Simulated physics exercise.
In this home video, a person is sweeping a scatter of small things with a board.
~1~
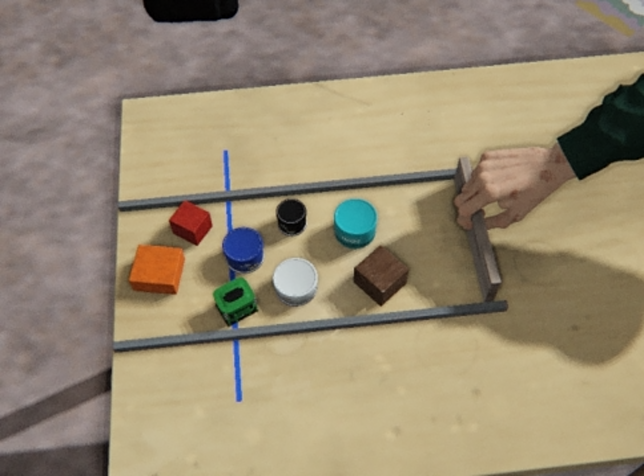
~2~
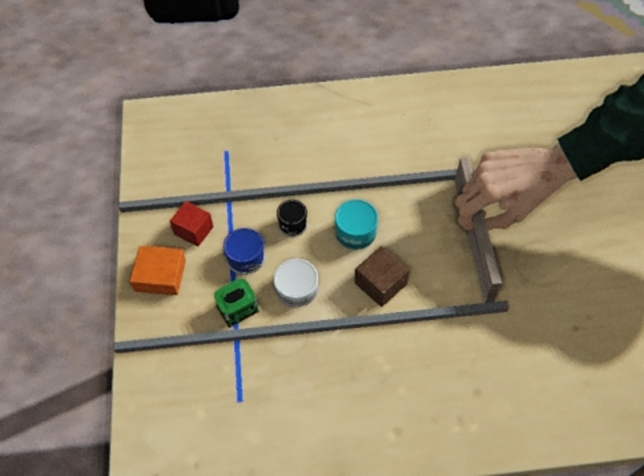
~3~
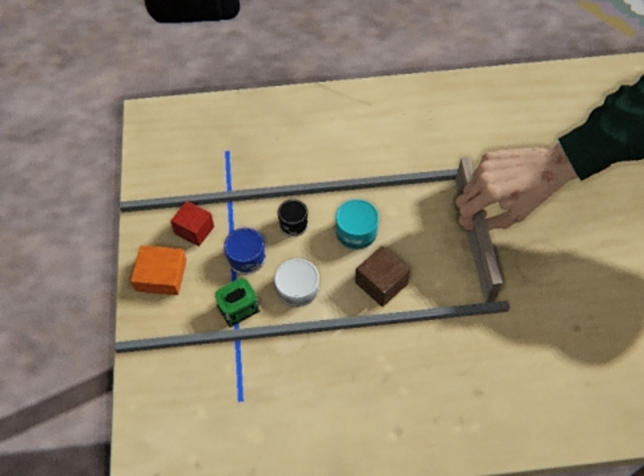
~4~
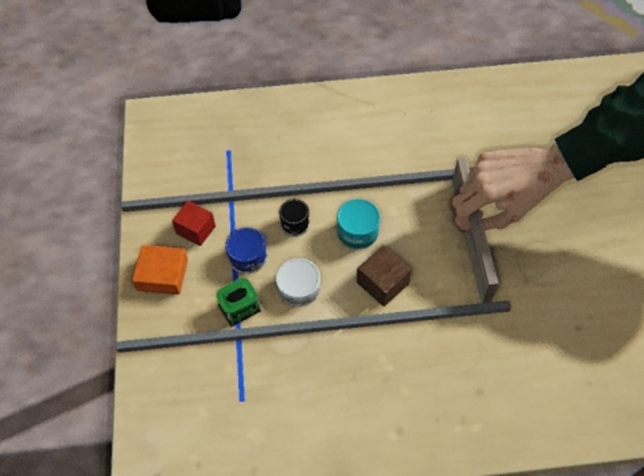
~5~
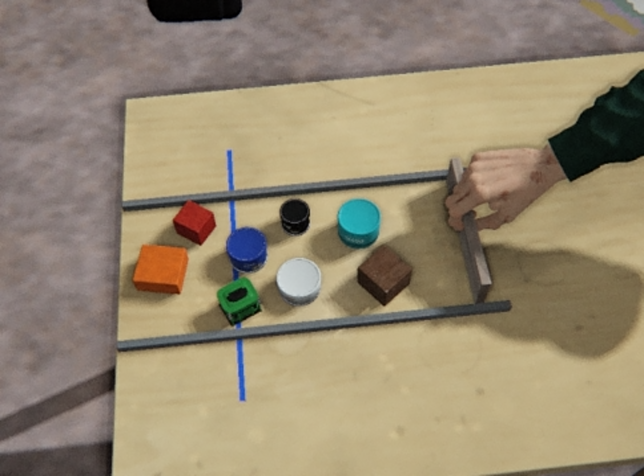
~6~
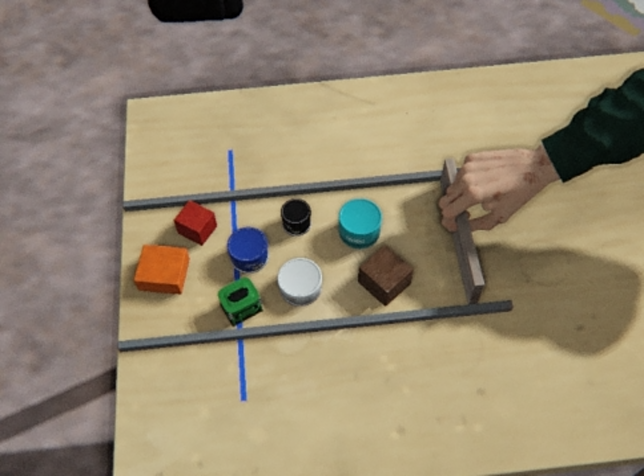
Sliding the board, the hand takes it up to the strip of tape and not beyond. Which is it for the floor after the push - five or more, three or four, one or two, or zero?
For the floor it is zero.
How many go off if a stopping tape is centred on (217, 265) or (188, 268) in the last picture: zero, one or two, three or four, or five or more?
Going through them one at a time, I'd put it at one to two and then 1 or 2.
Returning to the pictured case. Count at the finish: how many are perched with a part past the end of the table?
I make it 1.
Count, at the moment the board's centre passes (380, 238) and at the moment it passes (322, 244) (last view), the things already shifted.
Counts: 2 and 5.
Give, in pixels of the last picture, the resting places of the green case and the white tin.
Final positions - green case around (143, 315), white tin around (178, 294).
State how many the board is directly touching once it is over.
It's 3.
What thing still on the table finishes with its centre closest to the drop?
The orange block winds up nearest.
Early on, none off yet; orange block at rest near (162, 269); red block at rest near (196, 223); green case at rest near (240, 301).
A while later, none off yet; orange block at rest near (162, 269); red block at rest near (196, 223); green case travelled about its own width near (211, 309).
Finally, the number that fall off is zero.
